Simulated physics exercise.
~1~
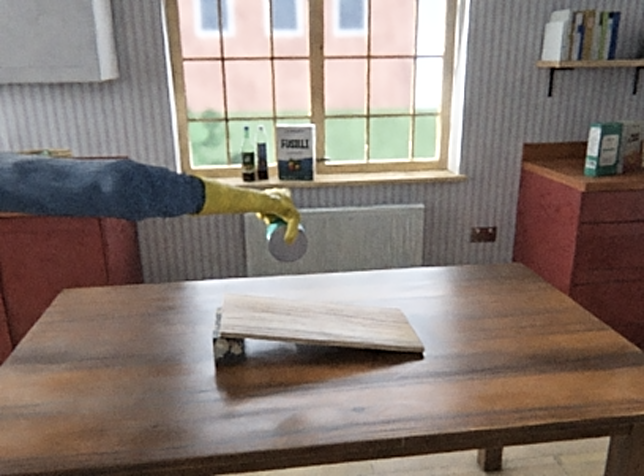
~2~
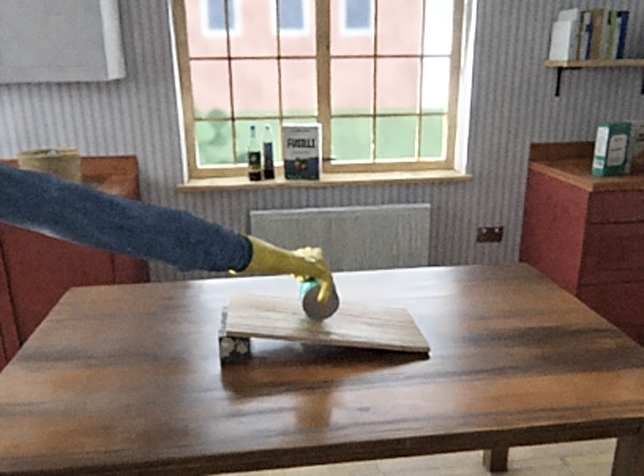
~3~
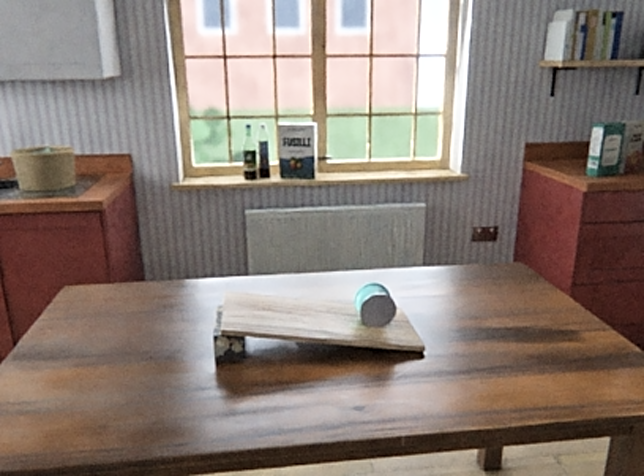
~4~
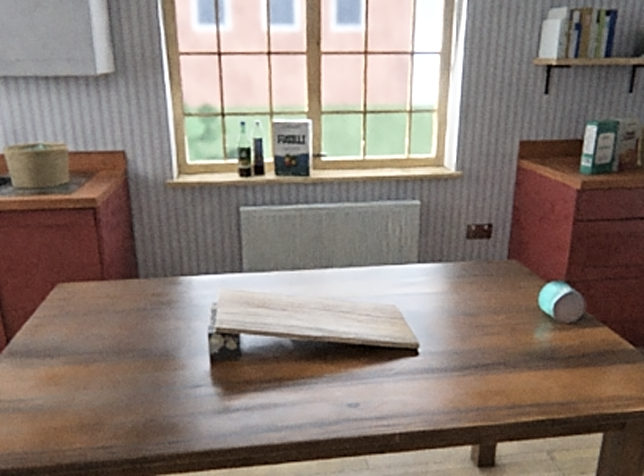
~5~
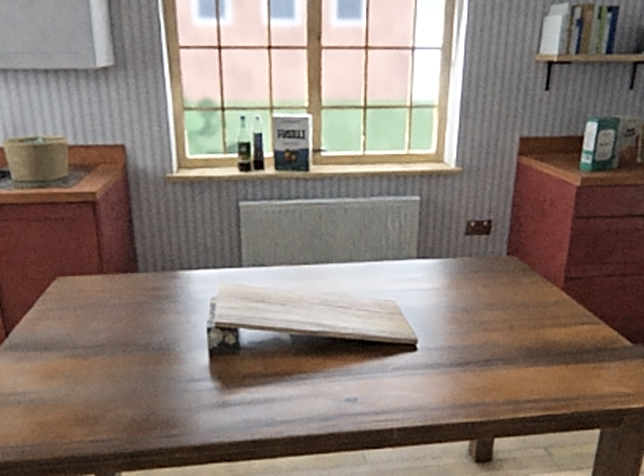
In a kitchen, a yellow-gloved hand lowered a turquoise tub onto a sloping wooden board on a table and let go. The tub rolled down to the right, off the board and across the table until it was out of sight, leaving the board in place.
